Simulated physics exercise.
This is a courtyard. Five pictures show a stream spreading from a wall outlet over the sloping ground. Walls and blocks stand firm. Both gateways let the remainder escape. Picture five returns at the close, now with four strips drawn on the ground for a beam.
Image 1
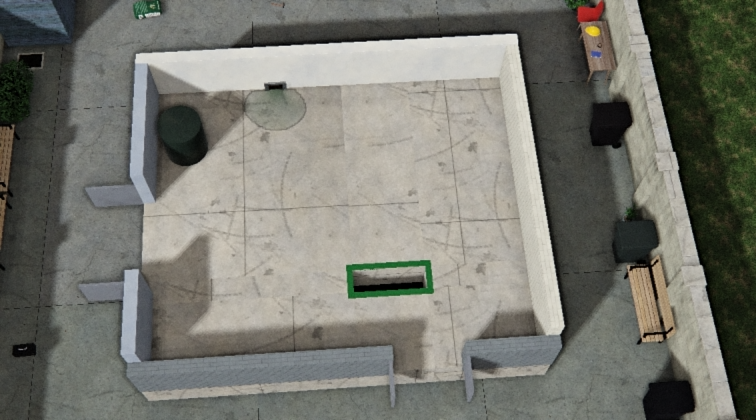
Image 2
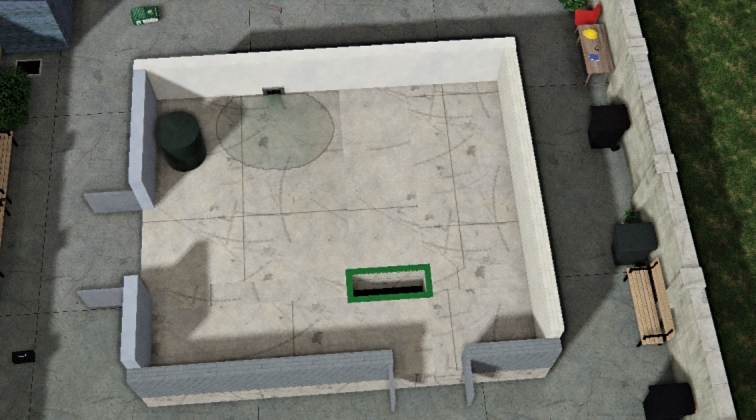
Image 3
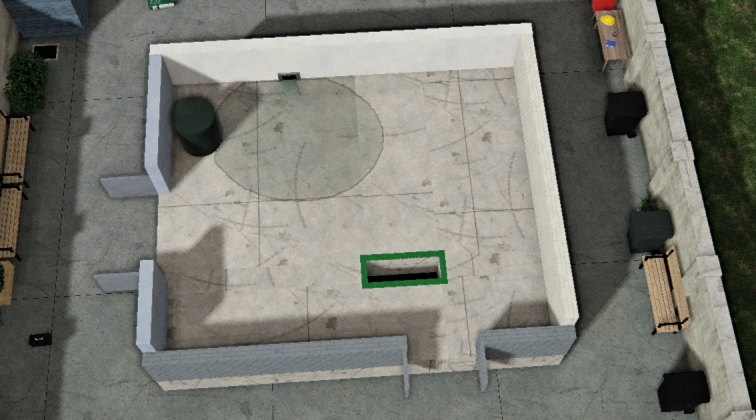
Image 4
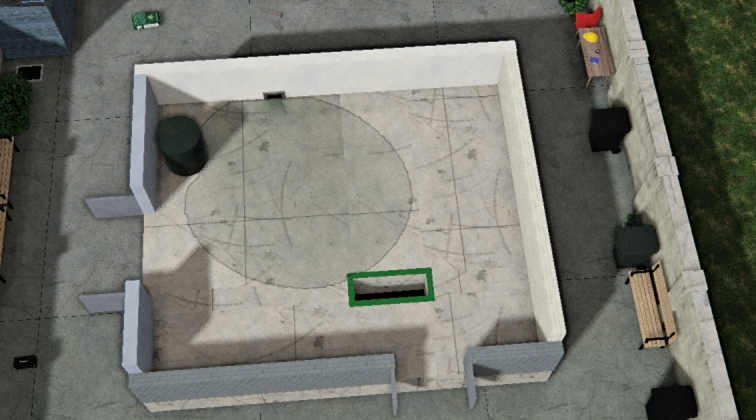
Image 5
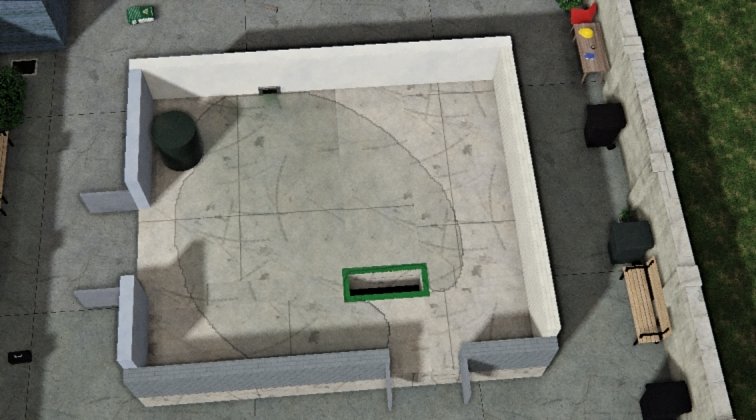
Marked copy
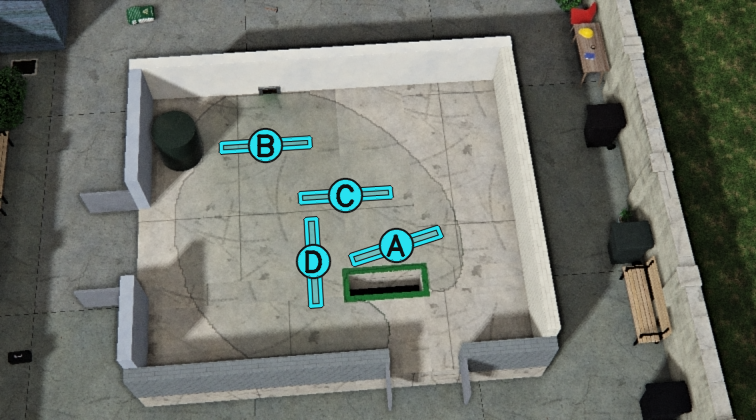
In a walled courtyard seen from above, a small patch of water lies by the outfall in the far wall. It widens steadily across the pale paving, passing the dark green barrel on the left, then reaches the green-framed gully, and water enters it as the sheet covers much of the floor.
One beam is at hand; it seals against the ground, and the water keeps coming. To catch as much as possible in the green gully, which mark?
D beats the others.
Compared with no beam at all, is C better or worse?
Position C is worse.
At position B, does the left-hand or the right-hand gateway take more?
More leaves on the right.
In cyan, A from (352, 259) to (439, 231); B from (221, 147) to (309, 142); C from (300, 198) to (390, 192); D from (316, 305) to (311, 219).
Choosing A, about 18 % of the stream goes into the green gully, about 80 % out by the gates.
Choosing B, about 21 % of the stream goes into the green gully, about 77 % out by the gates.
Choosing C, about 16 % of the stream goes into the green gully, about 83 % out by the gates.
Choosing D, about 29 % of the stream goes into the green gully, about 67 % out by the gates.
